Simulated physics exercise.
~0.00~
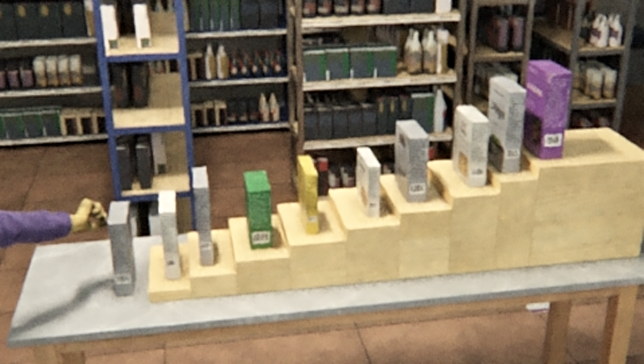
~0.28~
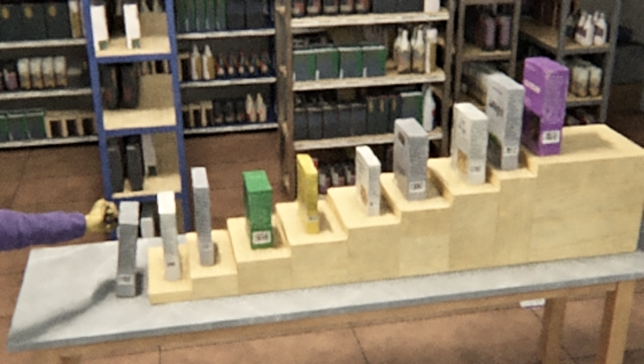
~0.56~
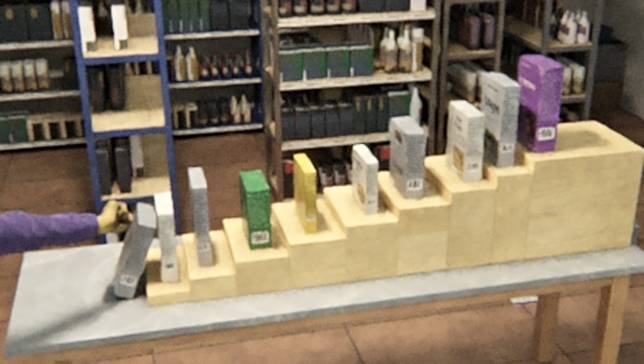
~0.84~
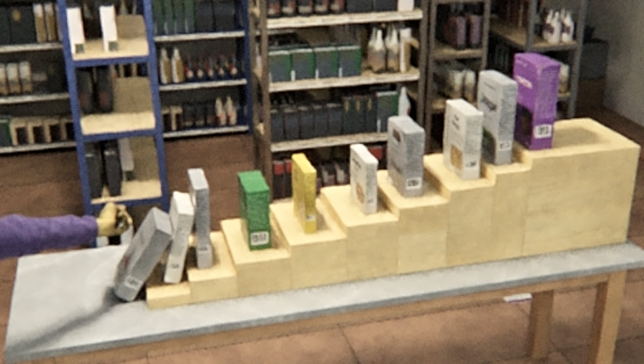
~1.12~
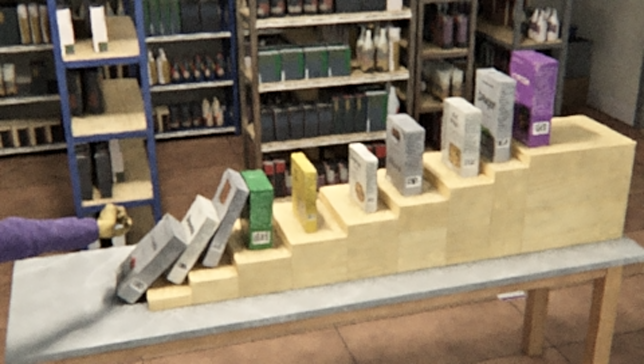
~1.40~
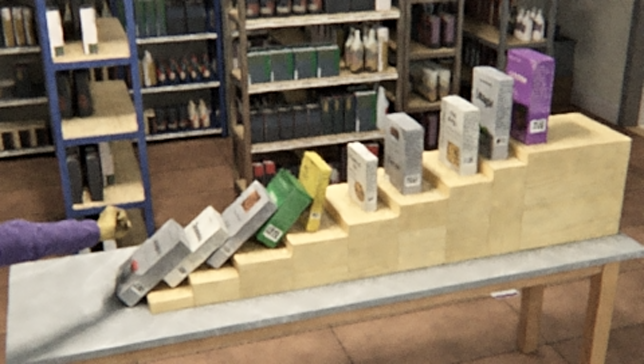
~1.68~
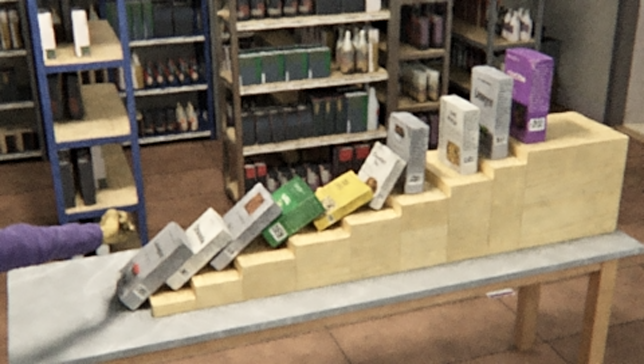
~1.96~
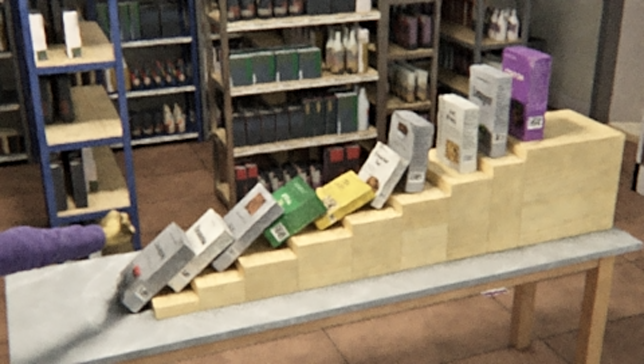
In the video, a purple-sleeved hand tips the leftmost of a row of boxes standing up a flight of steps, and the boxes topple rightward one after another, including the green and yellow ones, until a grey box leans and the last few, including the purple one, stay upright.
